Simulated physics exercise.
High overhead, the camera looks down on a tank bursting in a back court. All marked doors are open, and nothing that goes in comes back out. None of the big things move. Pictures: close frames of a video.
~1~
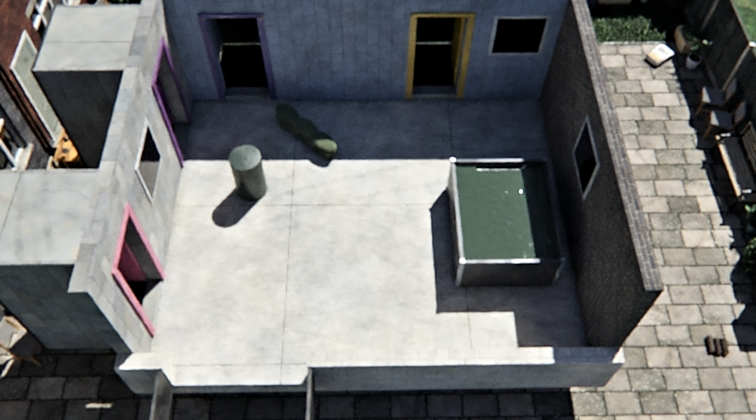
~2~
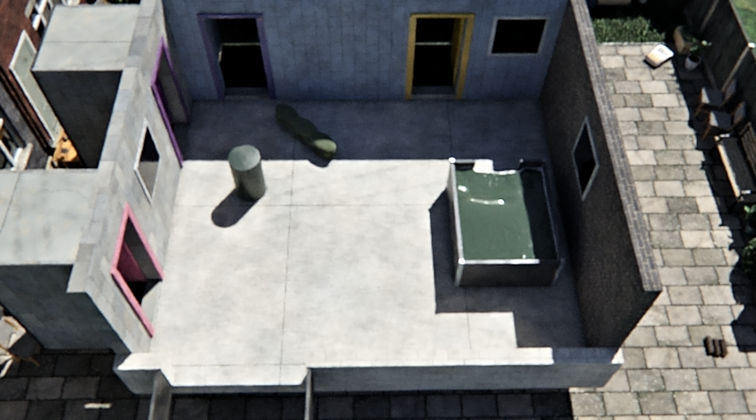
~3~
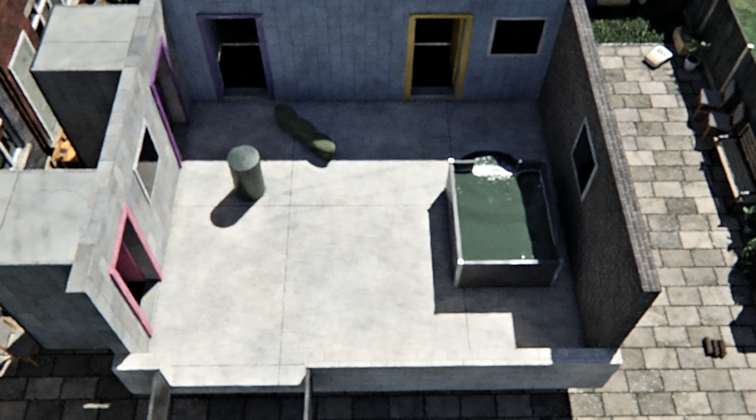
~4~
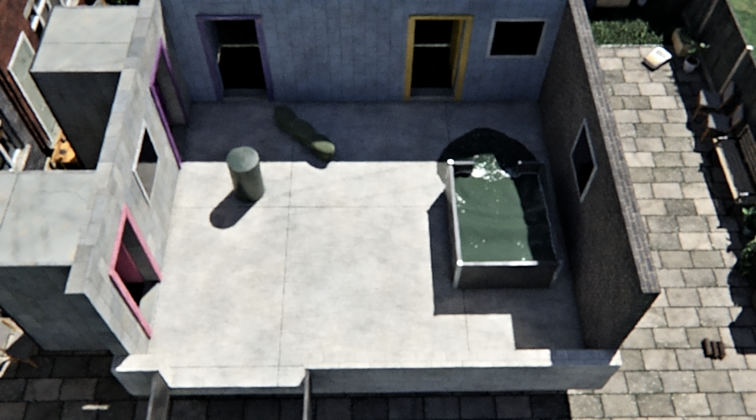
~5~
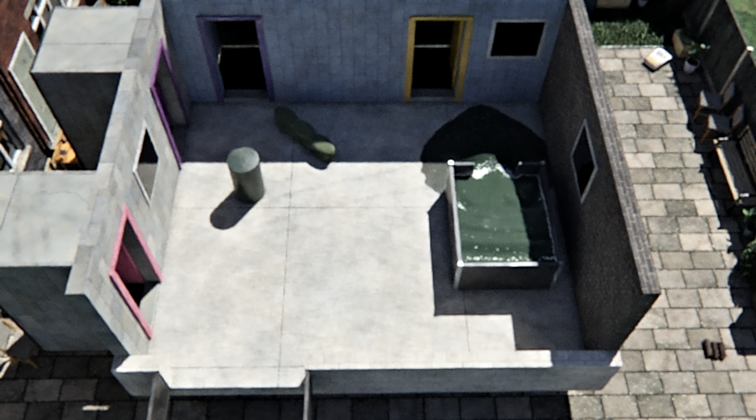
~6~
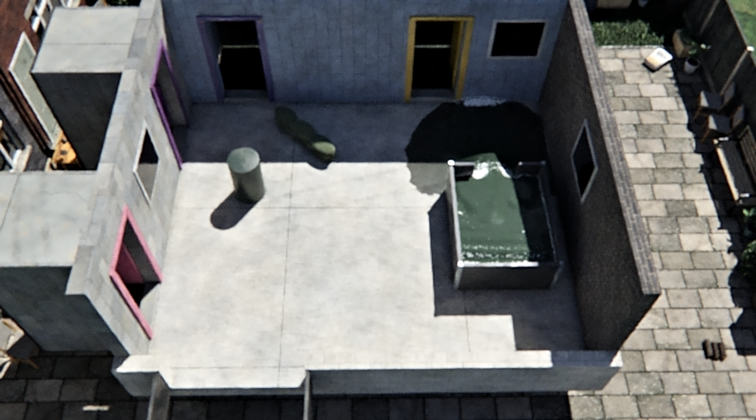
Water bursts from the tank's far side and spreads dark across the pale courtyard floor.
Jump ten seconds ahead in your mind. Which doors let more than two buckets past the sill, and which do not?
One by one: The pink door is going to stay inside the allowance. The blue door is going to stay inside the allowance. The purple door is going to stay inside the allowance. The yellow door is going to overshoot the allowance.
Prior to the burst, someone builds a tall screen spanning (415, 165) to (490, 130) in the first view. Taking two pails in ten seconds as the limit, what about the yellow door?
Well, yellow does not reach it.
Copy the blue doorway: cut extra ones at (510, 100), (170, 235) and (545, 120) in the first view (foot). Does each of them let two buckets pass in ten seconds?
Taking them as listed, the first overshoots, the second undershoots and the third overshoots.
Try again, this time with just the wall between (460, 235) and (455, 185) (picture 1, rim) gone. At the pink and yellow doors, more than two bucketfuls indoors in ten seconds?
The pink door tops the limit and the yellow door remains within the limit.
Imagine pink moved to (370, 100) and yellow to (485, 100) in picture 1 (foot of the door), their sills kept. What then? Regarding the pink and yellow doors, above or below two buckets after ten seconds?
Result - pink door exceeds the limit; yellow door exceeds the limit.
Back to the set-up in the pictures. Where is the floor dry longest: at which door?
I'd go with the door marked pink.
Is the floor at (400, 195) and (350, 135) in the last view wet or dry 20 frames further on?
Not wet, soaked.
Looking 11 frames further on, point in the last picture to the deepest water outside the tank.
Deepest spot: Around (512, 131).
A moment on, water covers 15 % of the floor; the pink door not reached, the blue door not reached, the purple door not reached, the yellow door over two buckets in.
Next, water covers 20 % of the floor; the pink door not reached, the blue door not reached, the purple door not reached, the yellow door over two buckets in.
Then, water covers 30 % of the floor; the pink door not reached, the blue door wet at the sill, nothing in, the purple door not reached, the yellow door far over two buckets in.
Later, water covers 60 % of the floor; the pink door wet at the sill, nothing in, the blue door wet at the sill, nothing in, the purple door wet at the sill, nothing in, the yellow door far over two buckets in.
In the end, water covers 95 % of the floor; the pink door wet at the sill, nothing in, the blue door wet at the sill, nothing in, the purple door wet at the sill, nothing in, the yellow door far over two buckets in.
